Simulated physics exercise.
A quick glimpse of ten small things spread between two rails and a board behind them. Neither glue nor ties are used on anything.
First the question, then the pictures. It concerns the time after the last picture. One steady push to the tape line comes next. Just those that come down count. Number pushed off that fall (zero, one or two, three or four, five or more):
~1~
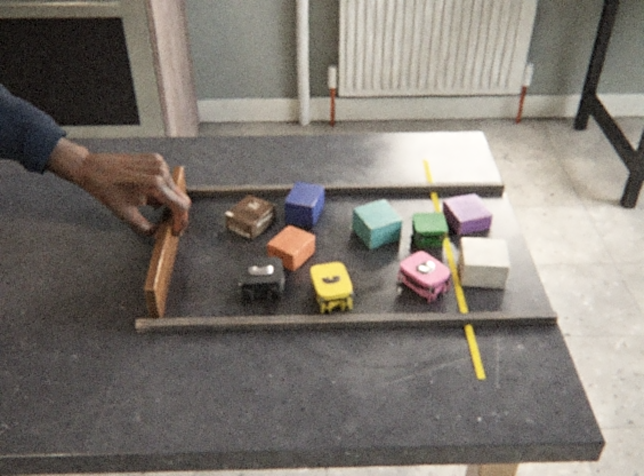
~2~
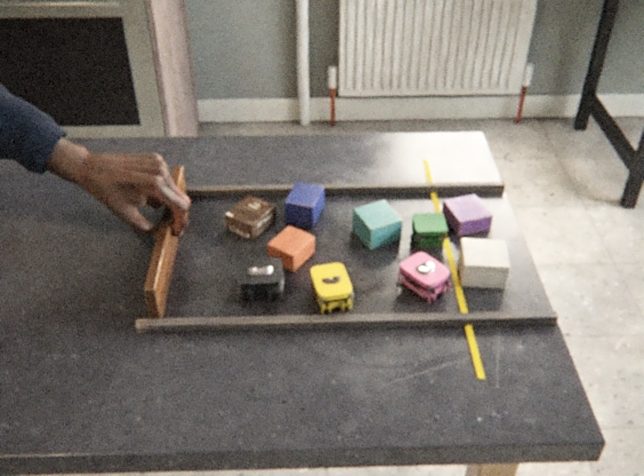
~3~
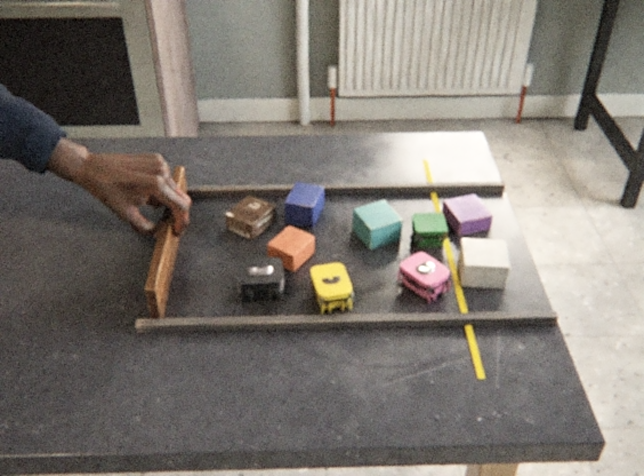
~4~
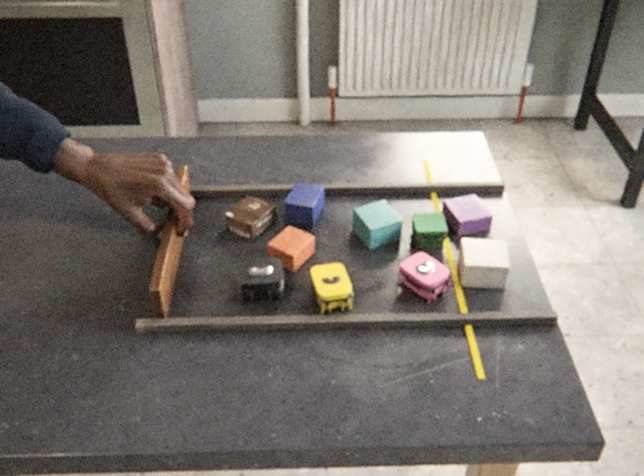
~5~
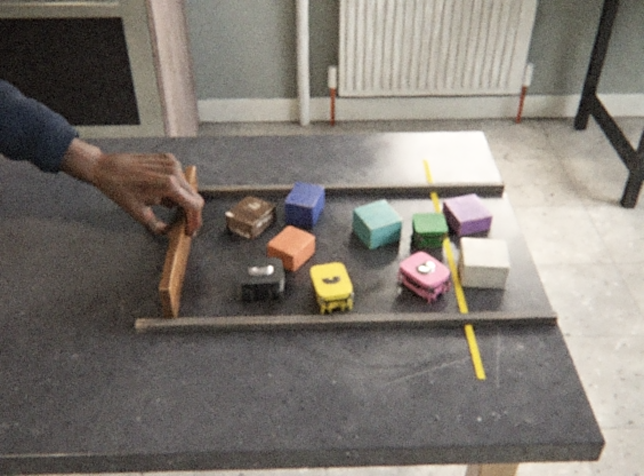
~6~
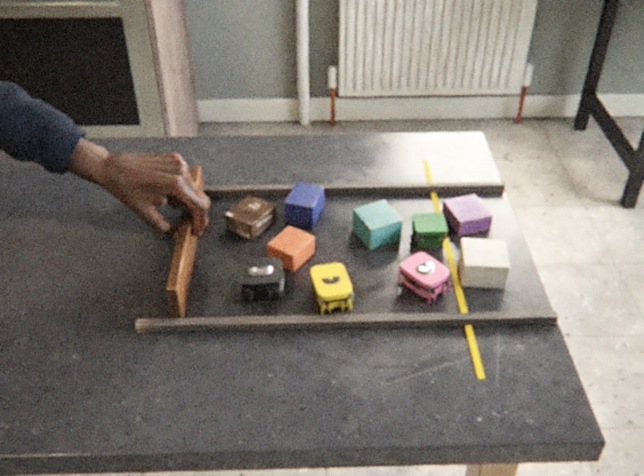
The table is going to lose three pieces, maybe four.
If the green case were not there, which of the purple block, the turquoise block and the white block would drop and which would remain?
In that case the purple block goes off the edge, the turquoise block stays where it is, the white block goes off the edge.
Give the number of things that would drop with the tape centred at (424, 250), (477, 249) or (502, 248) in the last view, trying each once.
Respectively, 1, 5 and 7.
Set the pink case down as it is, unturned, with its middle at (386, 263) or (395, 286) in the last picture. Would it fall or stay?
Results in order - still up; down.
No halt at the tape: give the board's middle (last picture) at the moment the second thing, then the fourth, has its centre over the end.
Roughly (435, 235) for the earlier crossing, roughly (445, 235) for the later one.
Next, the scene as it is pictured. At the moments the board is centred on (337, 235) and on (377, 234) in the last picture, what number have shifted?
In order, the tallies are 7 and 10.
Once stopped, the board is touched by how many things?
The count is 3.
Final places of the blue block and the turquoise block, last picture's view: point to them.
The blue block stops around (485, 196); the turquoise block around (495, 226).
Soon after, none off yet; purple block at rest near (467, 215); white block at rest near (483, 263); green case at rest near (429, 231).
In the end, the number that fall off is three or four; gone, pink case, green case, white block and purple block.
